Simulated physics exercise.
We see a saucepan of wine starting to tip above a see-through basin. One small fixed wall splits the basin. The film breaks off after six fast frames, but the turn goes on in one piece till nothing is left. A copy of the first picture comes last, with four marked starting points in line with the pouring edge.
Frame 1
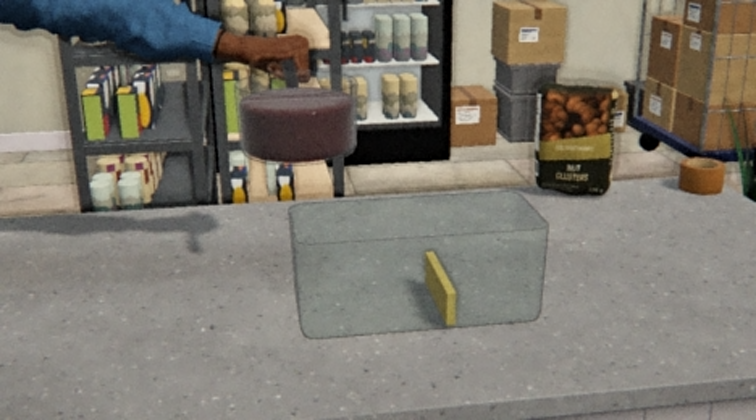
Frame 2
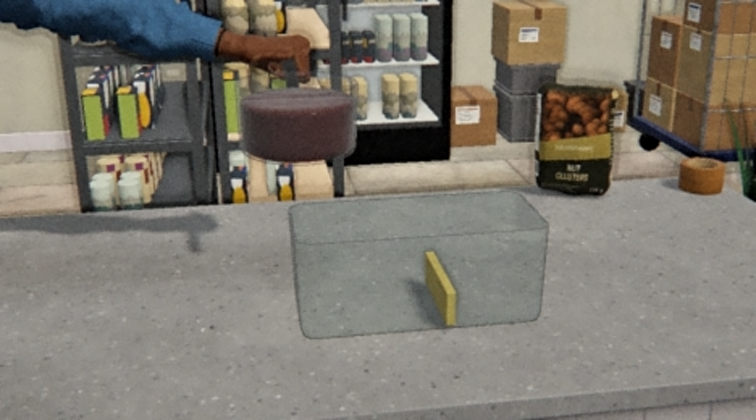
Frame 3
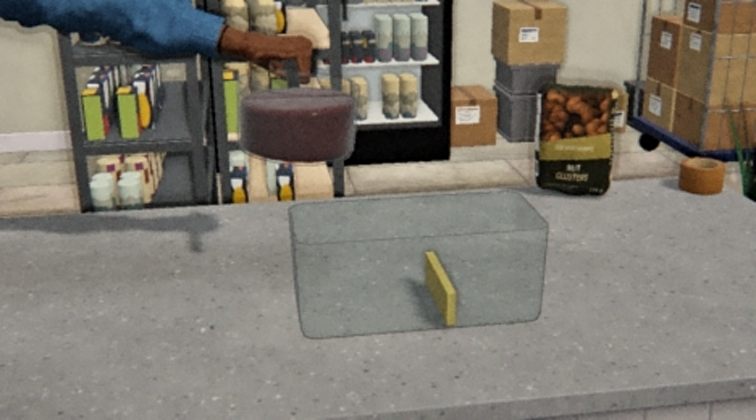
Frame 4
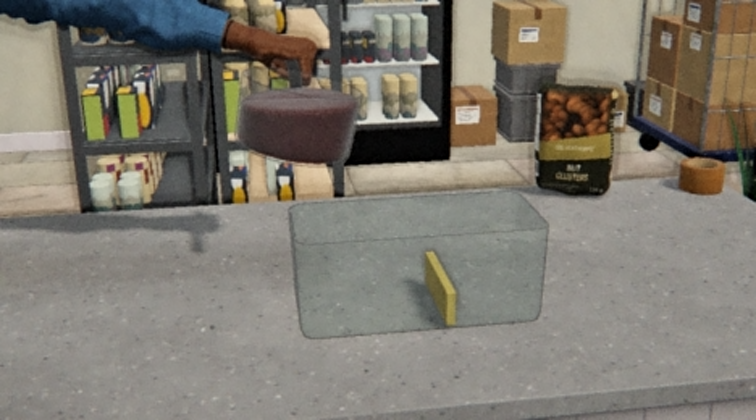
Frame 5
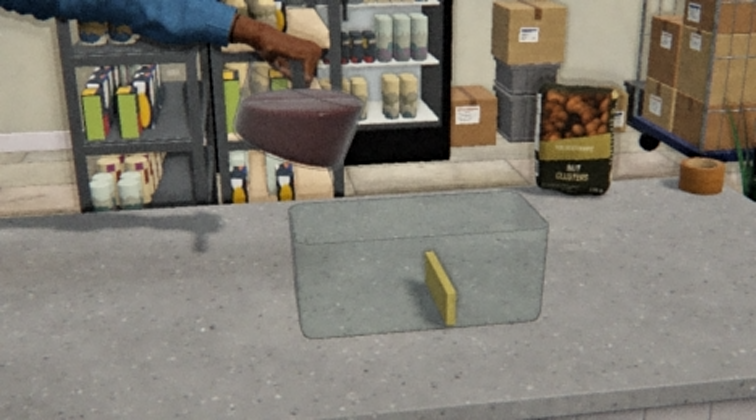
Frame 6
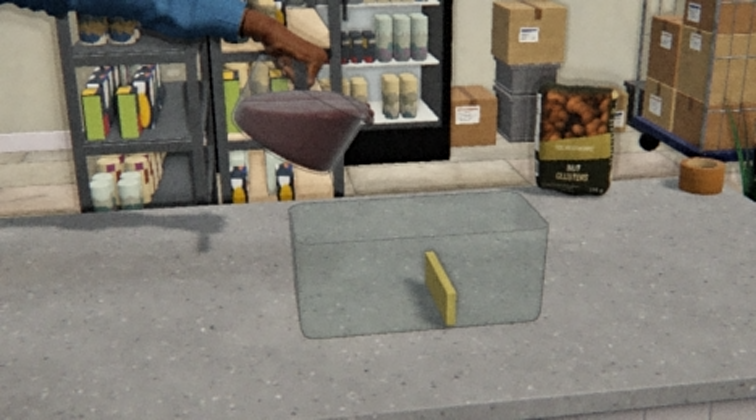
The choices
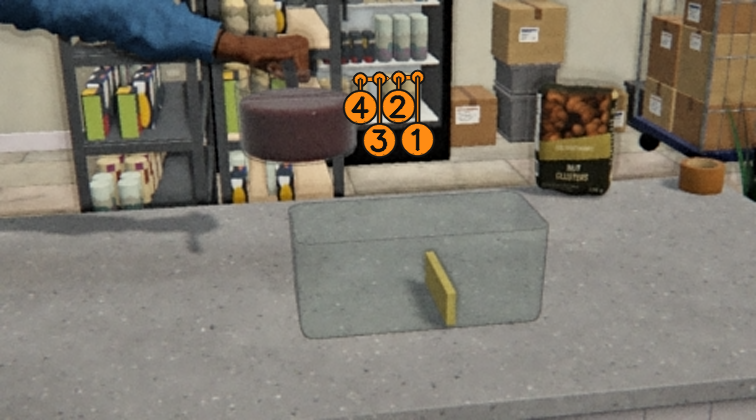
A saucepan of dark red liquid, held by a hand in a blue sleeve above a clear basin with a small yellow block inside, stays upright at first, then tilts gradually to the right as the hand tips it.
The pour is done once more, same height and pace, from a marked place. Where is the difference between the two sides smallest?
3.
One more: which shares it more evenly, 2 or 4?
2 it is.
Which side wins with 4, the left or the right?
The left side.
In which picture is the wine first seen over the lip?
Picture 6.
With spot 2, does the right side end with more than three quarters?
No, it does not.
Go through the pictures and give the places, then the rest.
Upright, lip at (354, 79); basin from (301, 337) to (540, 317); top of the wall at (440, 271); nothing has left yet.
Upright, lip at (355, 81); nothing has left yet.
Tipped about 6°, lip at (357, 85); nothing has left yet.
Tipped about 12°, lip at (360, 92); nothing has left yet.
Tipped about 21°, lip at (363, 102); nothing has left yet.
Tipped about 31°, lip at (364, 113); wine is over the lip, down to (368, 121).
On the marked copy, 1 at (417, 77); 2 at (398, 78); 3 at (379, 78); 4 at (360, 79).
If 1 is chosen, about 20 % ends left of the wall and 80 % right of it.
If 2 is chosen, about 33 % ends left of the wall and 67 % right of it.
If 3 is chosen, about 52 % ends left of the wall and 48 % right of it.
If 4 is chosen, about 81 % ends left of the wall and 19 % right of it.
